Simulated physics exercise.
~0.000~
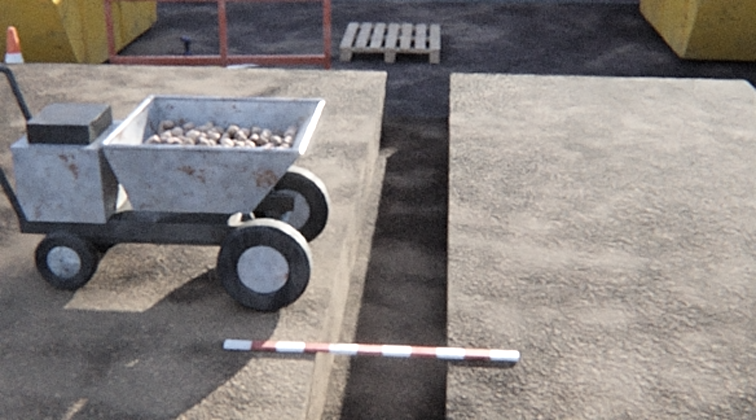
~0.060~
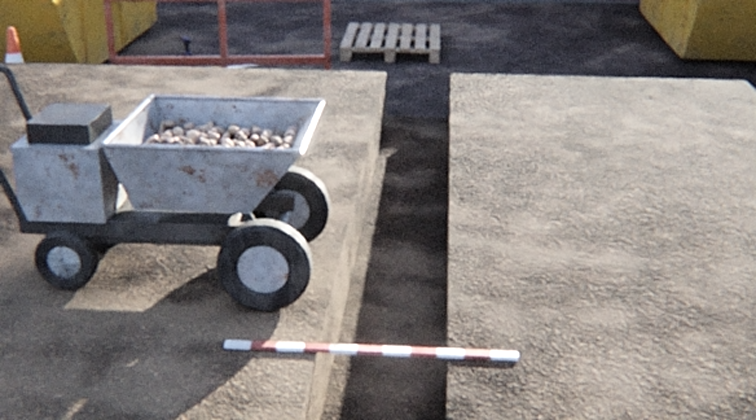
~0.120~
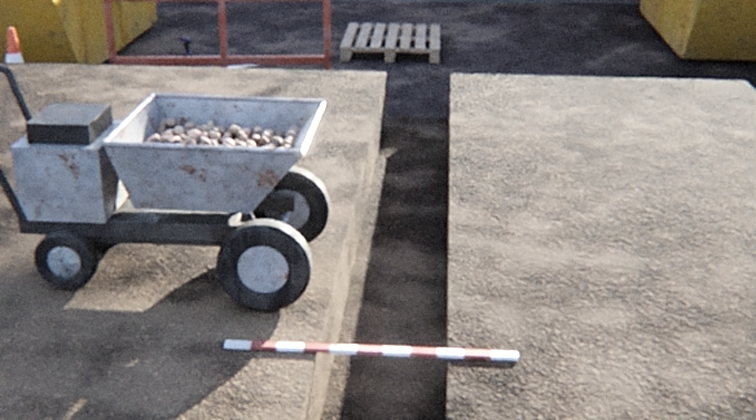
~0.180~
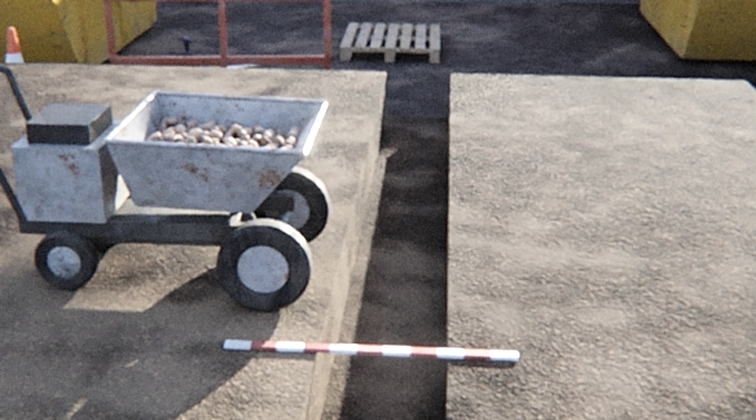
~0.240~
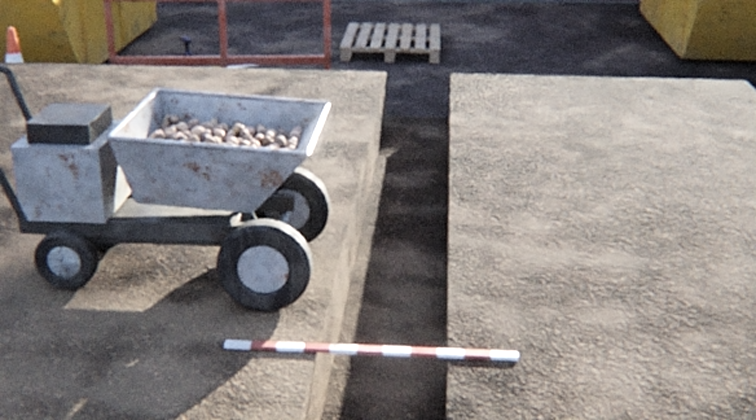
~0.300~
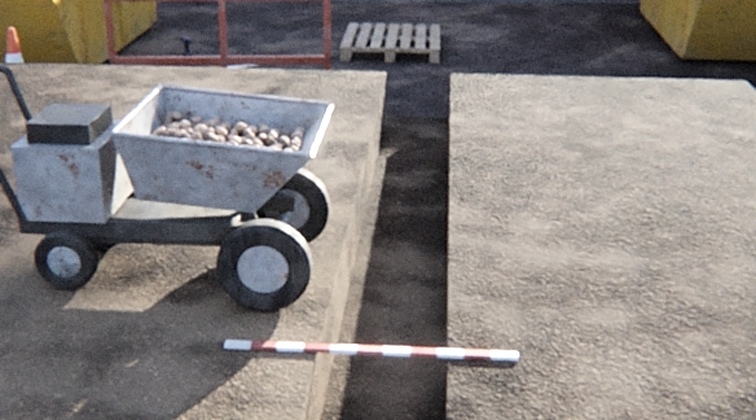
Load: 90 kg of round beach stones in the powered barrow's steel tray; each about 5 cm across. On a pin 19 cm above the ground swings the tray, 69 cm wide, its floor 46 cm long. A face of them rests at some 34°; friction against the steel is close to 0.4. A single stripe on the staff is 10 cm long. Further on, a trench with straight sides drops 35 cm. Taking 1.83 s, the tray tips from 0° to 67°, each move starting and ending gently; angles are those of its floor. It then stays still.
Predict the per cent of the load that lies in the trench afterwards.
69 per cent.
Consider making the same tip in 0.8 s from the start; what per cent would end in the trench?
55 per cent.
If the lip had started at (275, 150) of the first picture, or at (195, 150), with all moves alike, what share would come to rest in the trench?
Close to 95 percent in the first case, 95 percent in the second.
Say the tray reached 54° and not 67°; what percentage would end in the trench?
I'd expect around 50 in a hundred.
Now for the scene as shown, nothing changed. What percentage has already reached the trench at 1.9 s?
By that point it's something like 30 in a hundred.
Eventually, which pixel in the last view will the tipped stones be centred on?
At about pixel (430, 338) in the last view.
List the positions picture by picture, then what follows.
Lip at (301, 152), floor tilted 0°, highest stones at (209, 135), in the first picture.
Lip at (301, 152), floor tilted 0°, highest stones at (201, 135); the stones move at 0.1 m/s on average, in the second picture.
The tray is at 1°, its lip at (303, 152); the top of the load is at (202, 134); the stones move at 0.1 m/s on average, in the third picture.
The tray is at 2°, its lip at (305, 153); the top of the load is at (200, 132); the stones move at 0.1 m/s on average, in the fourth picture.
The tray is at 3°, its lip at (308, 154); the top of the load is at (191, 131); the stones move at 0.2 m/s on average, in the fifth picture.
The tray is at 5°, its lip at (312, 156); the top of the load is at (187, 129); the stones move at 0.2 m/s on average, in the sixth picture.
After 1.4 s the floor is at 56°; 100 % in the tray; the foremost stones are at (385, 211).
After 1.9 s the floor is at 67°; 52 % in the tray, 31 % in the trench, 17 % past the trench; the foremost stones are at (510, 289).
After 2.3 s the floor is at 67°; 21 % in the tray, 48 % in the trench, 31 % past the trench; the foremost stones are at (584, 289).
After 4.2 s the floor is at 67°; 0 % in the tray, 69 % in the trench, 31 % past the trench; the foremost stones are at (619, 305).
